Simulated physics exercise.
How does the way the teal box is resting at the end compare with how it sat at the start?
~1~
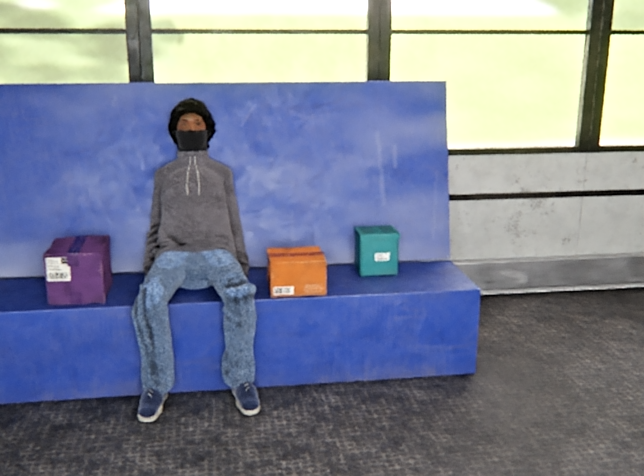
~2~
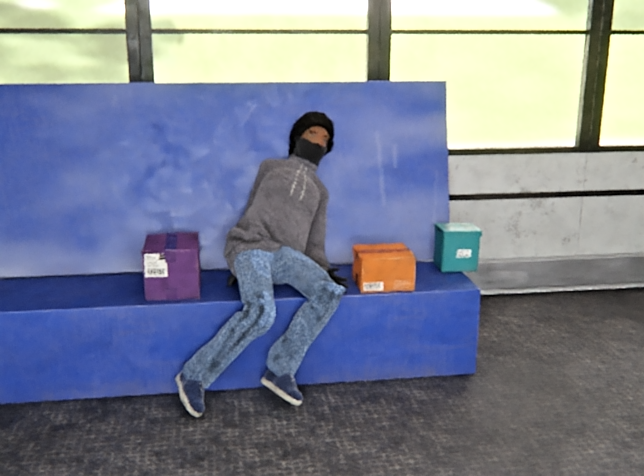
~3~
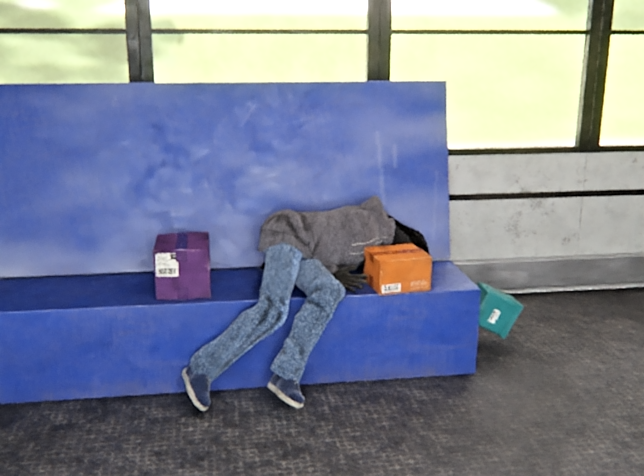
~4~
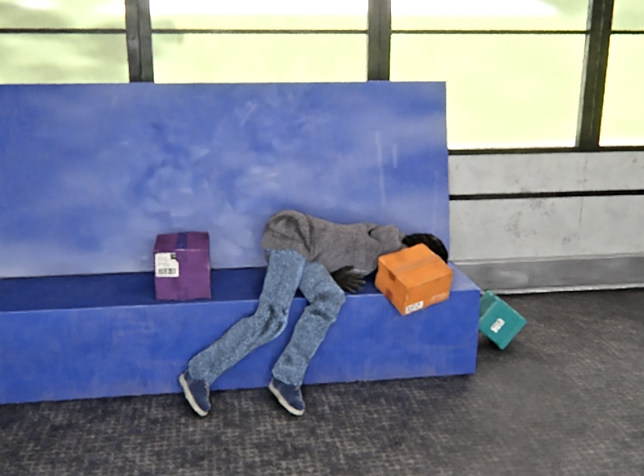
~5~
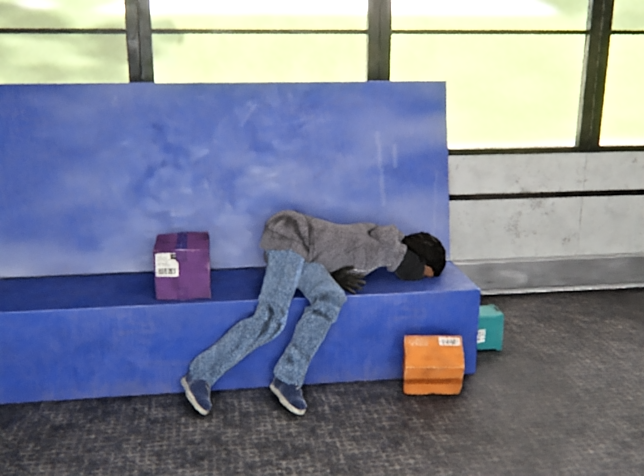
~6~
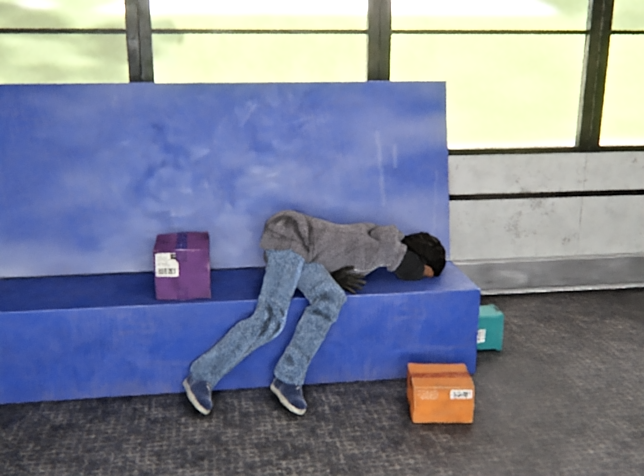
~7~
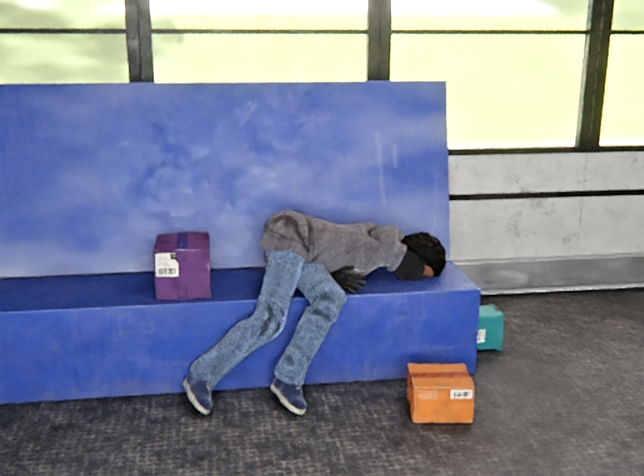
At the start it sat upright on the bench, but at the end it was lying on its side on the floor, past the bench's right end.
